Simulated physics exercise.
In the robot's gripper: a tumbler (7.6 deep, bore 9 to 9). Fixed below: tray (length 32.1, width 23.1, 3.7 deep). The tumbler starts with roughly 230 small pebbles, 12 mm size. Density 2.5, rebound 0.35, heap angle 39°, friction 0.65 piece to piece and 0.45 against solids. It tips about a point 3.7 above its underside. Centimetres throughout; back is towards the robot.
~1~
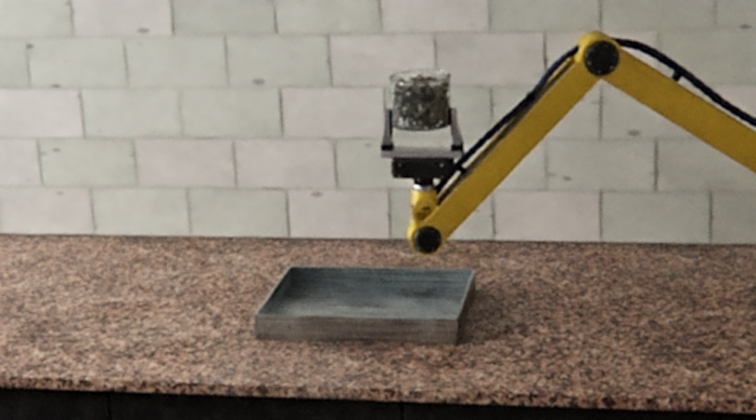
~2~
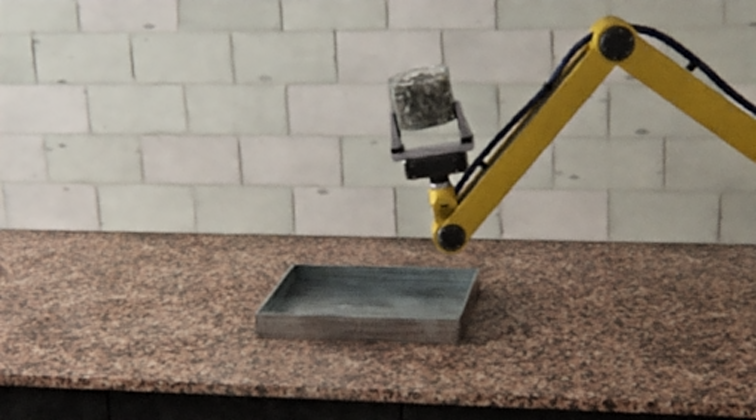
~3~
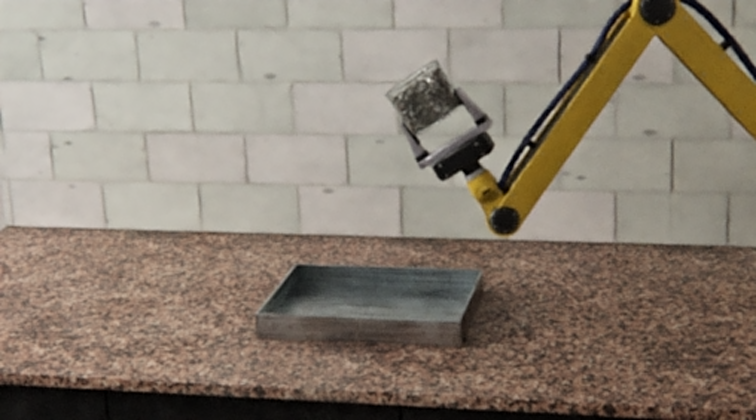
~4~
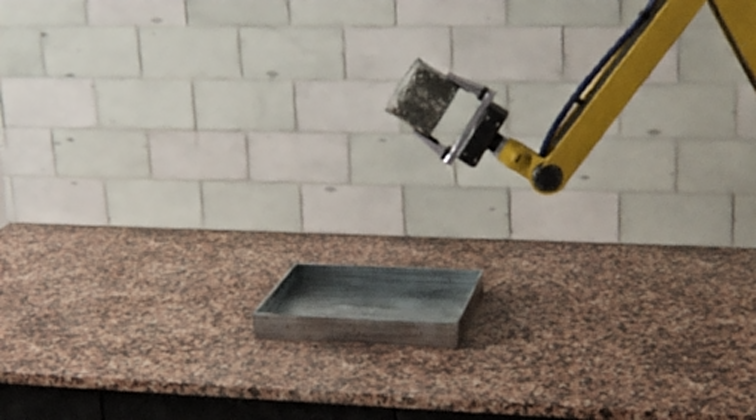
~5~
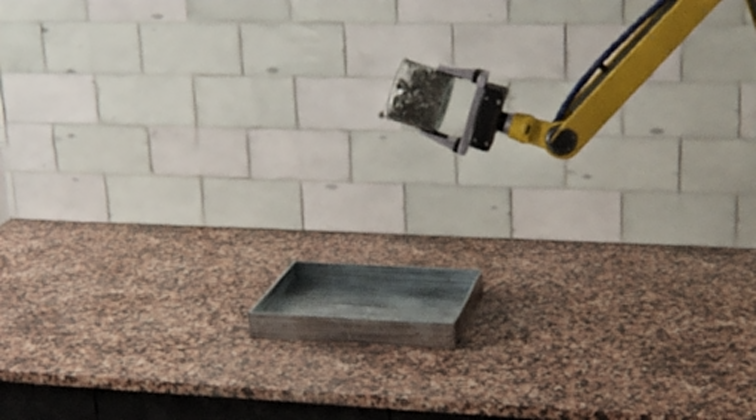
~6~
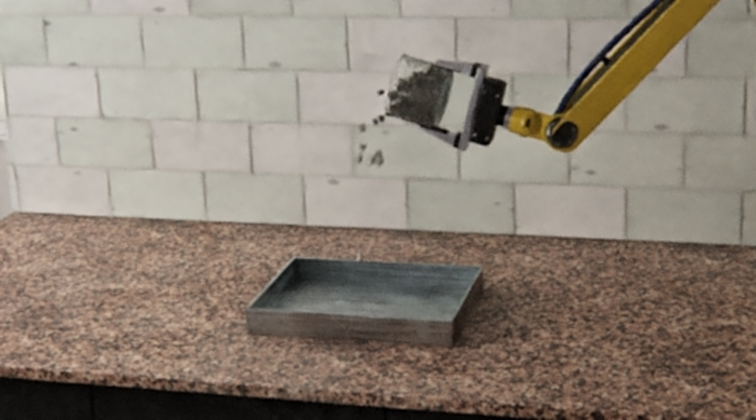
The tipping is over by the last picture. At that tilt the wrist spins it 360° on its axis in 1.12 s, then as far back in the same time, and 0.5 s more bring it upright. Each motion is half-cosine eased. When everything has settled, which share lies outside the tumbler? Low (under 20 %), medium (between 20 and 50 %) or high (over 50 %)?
A medium share, between 20 and 50 %, ends outside the tumbler.
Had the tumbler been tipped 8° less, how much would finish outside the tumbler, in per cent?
In that case some 15 per cent.
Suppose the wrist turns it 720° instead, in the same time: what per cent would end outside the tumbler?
It would be near 30 per cent.
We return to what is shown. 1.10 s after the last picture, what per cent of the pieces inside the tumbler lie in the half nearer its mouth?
Roughly 45 per cent.
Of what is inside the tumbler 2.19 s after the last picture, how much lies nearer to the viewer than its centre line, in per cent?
Some 35 per cent.
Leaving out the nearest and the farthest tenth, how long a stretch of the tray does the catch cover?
Roughly 14 cm.
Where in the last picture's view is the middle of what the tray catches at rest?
Near (344, 305).
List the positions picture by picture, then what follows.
The first frame shows tumbler middle at (421, 101), upright; upper third of the load around (420, 89), from x 395 to 445, top at y 80; 234 in the tumbler.
The second frame shows tumbler middle at (423, 99), tipped 9°; upper third of the load around (422, 87), from x 395 to 450, top at y 75.
The third frame shows tumbler middle at (425, 99), tipped 32°; upper third of the load around (428, 86), from x 395 to 455, top at y 70.
The fourth frame shows tumbler middle at (424, 98), tipped 58°; upper third of the load around (426, 85), from x 395 to 455, top at y 70.
The fifth frame shows tumbler middle at (422, 97), tipped 73°; upper third of the load around (424, 84), from x 380 to 450, top at y 70.
The sixth frame shows tumbler middle at (421, 92), tipped 75°; upper third of the load around (426, 82), from x 360 to 445, top at y 70; 225 in the tumbler, 9 in flight or on a rim.
Then, 1.10 s later, tipped 75°, highest piece 39 above the table; 183 in the tumbler, 49 in the tray, 2 in flight or on a rim.
Then, 2.19 s later, tipped 75°, highest piece 39 above the table; 155 in the tumbler, 75 in the tray, 4 in flight or on a rim.
Then, 2.94 s later, upright, highest piece 40 above the table; 152 in the tumbler, 82 in the tray.
Then, 3.64 s later, upright, highest piece 40 above the table; 152 in the tumbler, 82 in the tray.
At rest, 152 in the tumbler, 82 in the tray. That is 35 % outside the tumbler.
